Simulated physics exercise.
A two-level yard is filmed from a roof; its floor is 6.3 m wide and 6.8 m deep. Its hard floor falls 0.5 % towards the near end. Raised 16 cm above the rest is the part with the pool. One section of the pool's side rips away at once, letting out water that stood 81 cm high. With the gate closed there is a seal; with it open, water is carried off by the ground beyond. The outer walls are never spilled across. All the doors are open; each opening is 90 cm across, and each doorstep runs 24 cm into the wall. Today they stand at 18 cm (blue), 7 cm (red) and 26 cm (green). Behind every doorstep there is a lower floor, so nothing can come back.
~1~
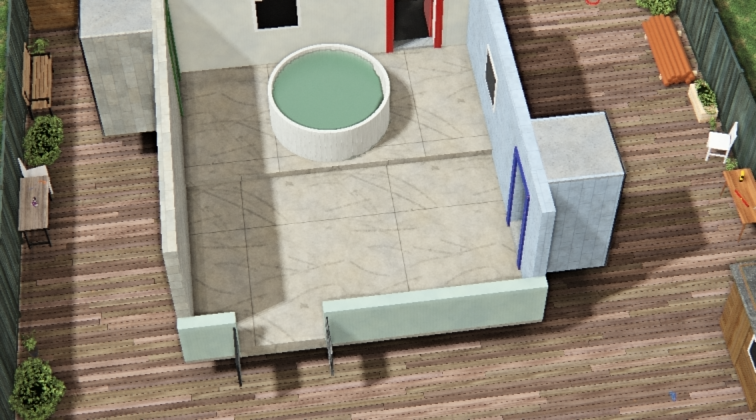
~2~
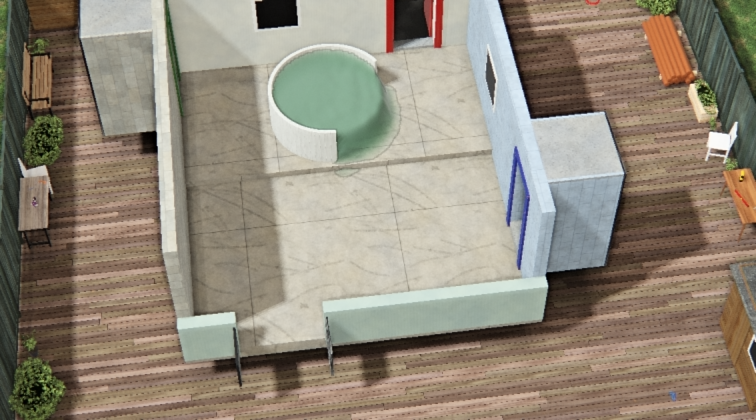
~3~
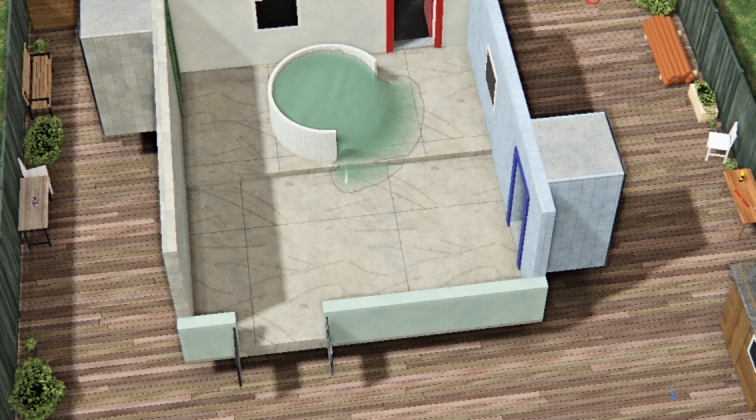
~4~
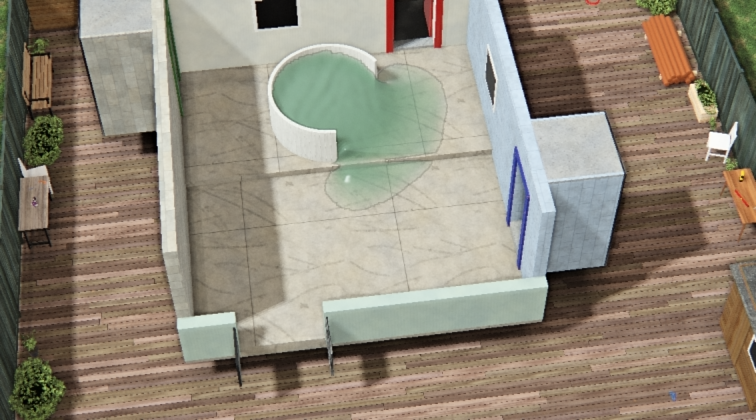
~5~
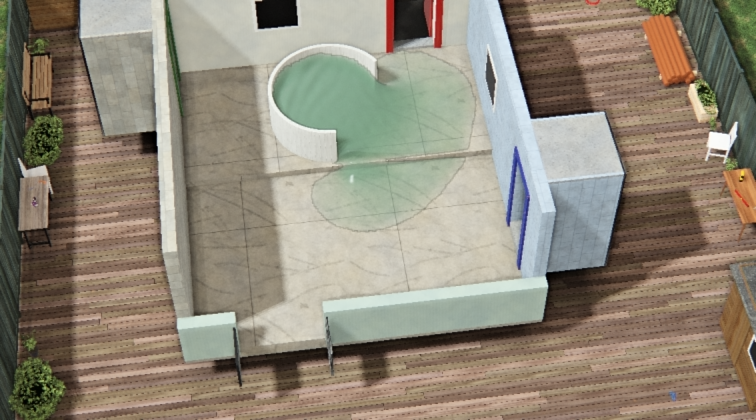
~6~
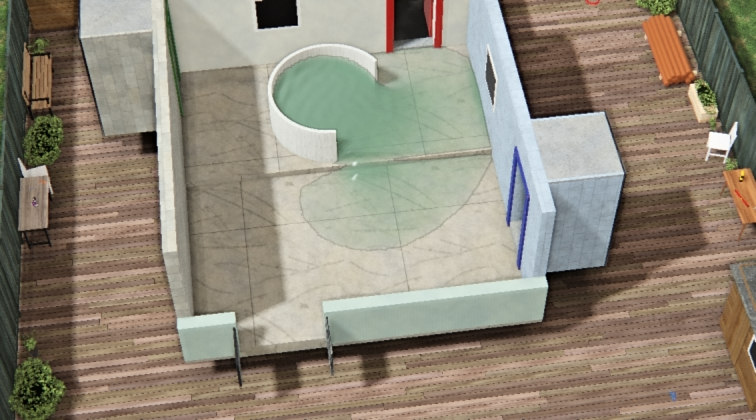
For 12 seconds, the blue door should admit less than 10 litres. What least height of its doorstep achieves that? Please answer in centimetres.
Close to 24 cm is just enough.
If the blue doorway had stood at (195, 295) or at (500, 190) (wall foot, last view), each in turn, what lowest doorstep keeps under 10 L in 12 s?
Around 22 and 29 cm respectively.
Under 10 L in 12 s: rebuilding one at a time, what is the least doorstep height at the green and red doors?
You'd want some 8.0 cm at green and some 13.0 cm at red.
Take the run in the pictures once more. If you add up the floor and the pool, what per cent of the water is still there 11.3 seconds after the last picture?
Roughly 82 %.
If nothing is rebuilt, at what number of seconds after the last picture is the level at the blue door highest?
Peak: Close to 1.0 s.
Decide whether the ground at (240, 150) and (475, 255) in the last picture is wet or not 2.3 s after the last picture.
In turn: Still dry, flooded.
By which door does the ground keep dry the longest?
That's the green one.
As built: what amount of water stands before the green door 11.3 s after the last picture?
3.0 cm.
Then, 0.7 s after the last picture water covers 50 % of the floor, deepest (40 cm) near (481, 135); 16 cm at the blue door, 0 litres in over its 18 cm doorstep.
Then, 2.3 s after the last picture water covers 50 % of the floor, deepest (46 cm) near (511, 305); 17 cm at the blue door, 11 litres in over its 18 cm doorstep.
Then, 11.3 s after the last picture water covers 95 % of the floor, deepest (21 cm) near (520, 304); 13 cm at the blue door, 42 litres in over its 18 cm doorstep.
At the blue door as built, the water peaked near 25 cm, 1.1 s after the last picture.
Run again over the same 12 s with other heights there, 27 litres in over 20 cm, 4 litres over 27 cm. The limit of 10 litres is kept from about 24 cm up.
